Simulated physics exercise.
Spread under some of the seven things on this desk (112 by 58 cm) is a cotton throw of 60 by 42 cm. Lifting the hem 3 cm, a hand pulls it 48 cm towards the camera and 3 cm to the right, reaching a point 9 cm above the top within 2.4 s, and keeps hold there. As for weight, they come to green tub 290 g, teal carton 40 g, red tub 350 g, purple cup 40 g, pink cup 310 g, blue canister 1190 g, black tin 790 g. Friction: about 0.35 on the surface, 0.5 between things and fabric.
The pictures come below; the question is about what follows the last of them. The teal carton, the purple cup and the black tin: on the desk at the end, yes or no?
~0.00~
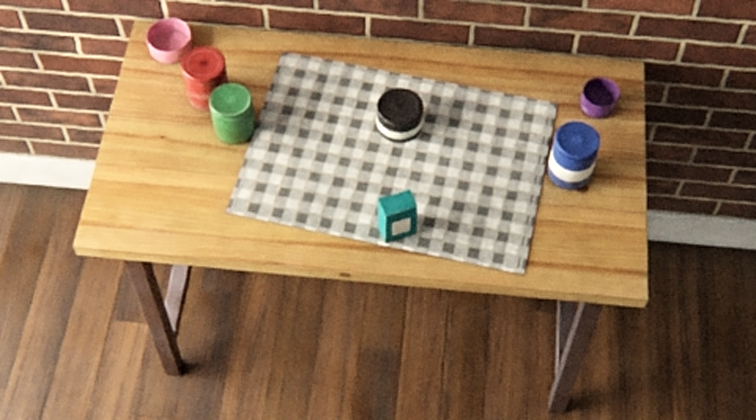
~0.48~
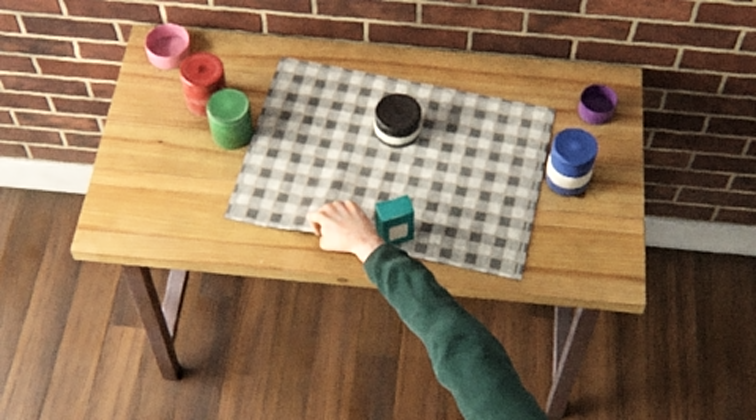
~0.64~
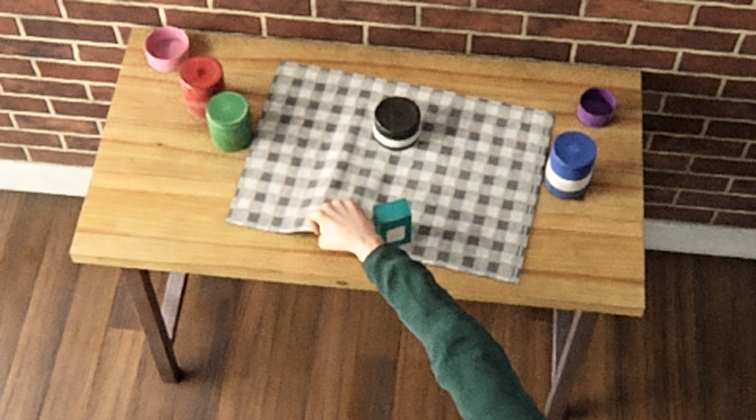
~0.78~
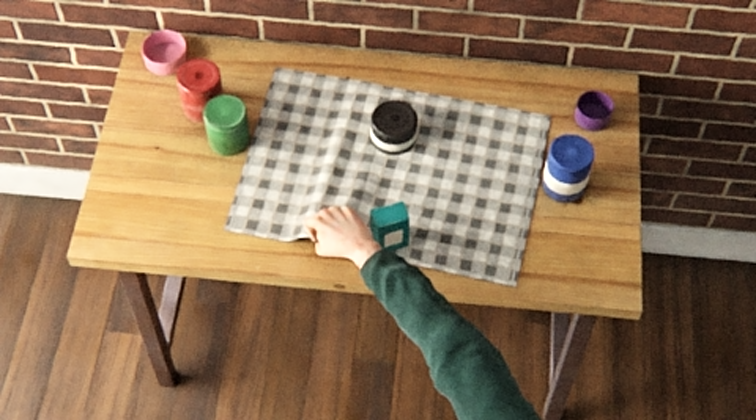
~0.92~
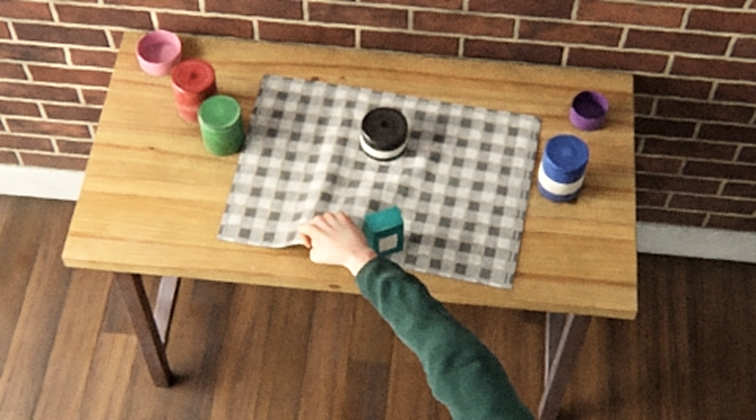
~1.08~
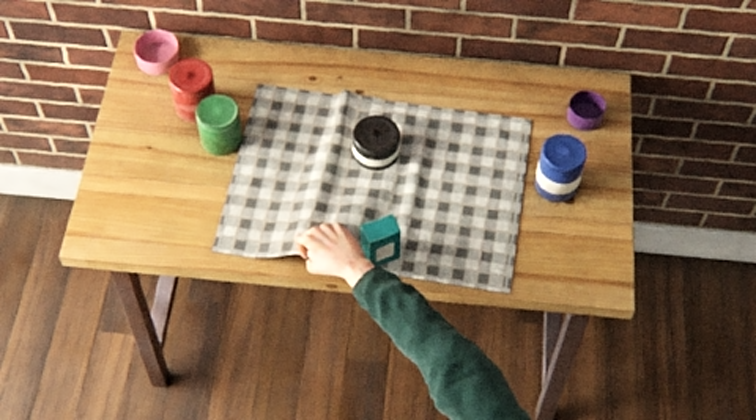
Teal carton: No. Purple cup: Yes. Black tin: No.
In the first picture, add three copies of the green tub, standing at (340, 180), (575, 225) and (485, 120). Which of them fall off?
Log, in listed order - lost / kept / lost.
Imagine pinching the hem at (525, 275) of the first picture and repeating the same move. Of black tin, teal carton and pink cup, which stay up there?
At the end, the black tin ends up off the top, the teal carton ends up off the top, and the pink cup holds its spot.
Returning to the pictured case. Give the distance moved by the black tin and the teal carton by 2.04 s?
About: Black tin 35 cm, teal carton over the edge.
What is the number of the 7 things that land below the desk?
It adds up to 2.
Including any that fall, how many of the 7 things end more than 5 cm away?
It adds up to 2.
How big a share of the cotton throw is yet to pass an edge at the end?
Roughly 0% of it.
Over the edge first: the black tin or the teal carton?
The teal one goes first.
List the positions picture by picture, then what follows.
The first frame shows shows, teal carton (398, 202); purple cup (601, 92); black tin (400, 106); cotton throw corners (226, 212) (283, 52) (557, 104) (523, 274).
The second frame shows shows, cotton throw corners (224, 218) (281, 57); grip (321, 233).
The third frame shows shows, cotton throw corners (226, 222) (280, 61); grip (320, 233).
The fourth frame shows shows, cotton throw corners (224, 230) (276, 67); grip (317, 239).
The fifth frame shows shows, black tin (385, 125); teal carton (385, 219); cotton throw corners (217, 239) (264, 74); grip (311, 246).
The sixth frame shows shows, teal carton (381, 228); purple cup (588, 105); black tin (376, 133); cotton throw corners (212, 251) (258, 84) (531, 120) (509, 293); grip (308, 256).
After 1.6 s, 80 % of the cotton throw is still over the top; black tin 18 cm off its start, teal carton 17 cm off its start.
After 2.0 s, 50 % of the cotton throw is still over the top; teal carton over the edge, black tin 33 cm off its start.
After 2.5 s, 0 % of the cotton throw is still over the top; black tin over the edge, teal carton over the edge.
After 3.0 s, 0 % of the cotton throw is still over the top; black tin over the edge, teal carton over the edge.
After 4.6 s, 0 % of the cotton throw is still over the top; black tin over the edge, teal carton over the edge, purple cup 0 cm off its start at (588, 105).
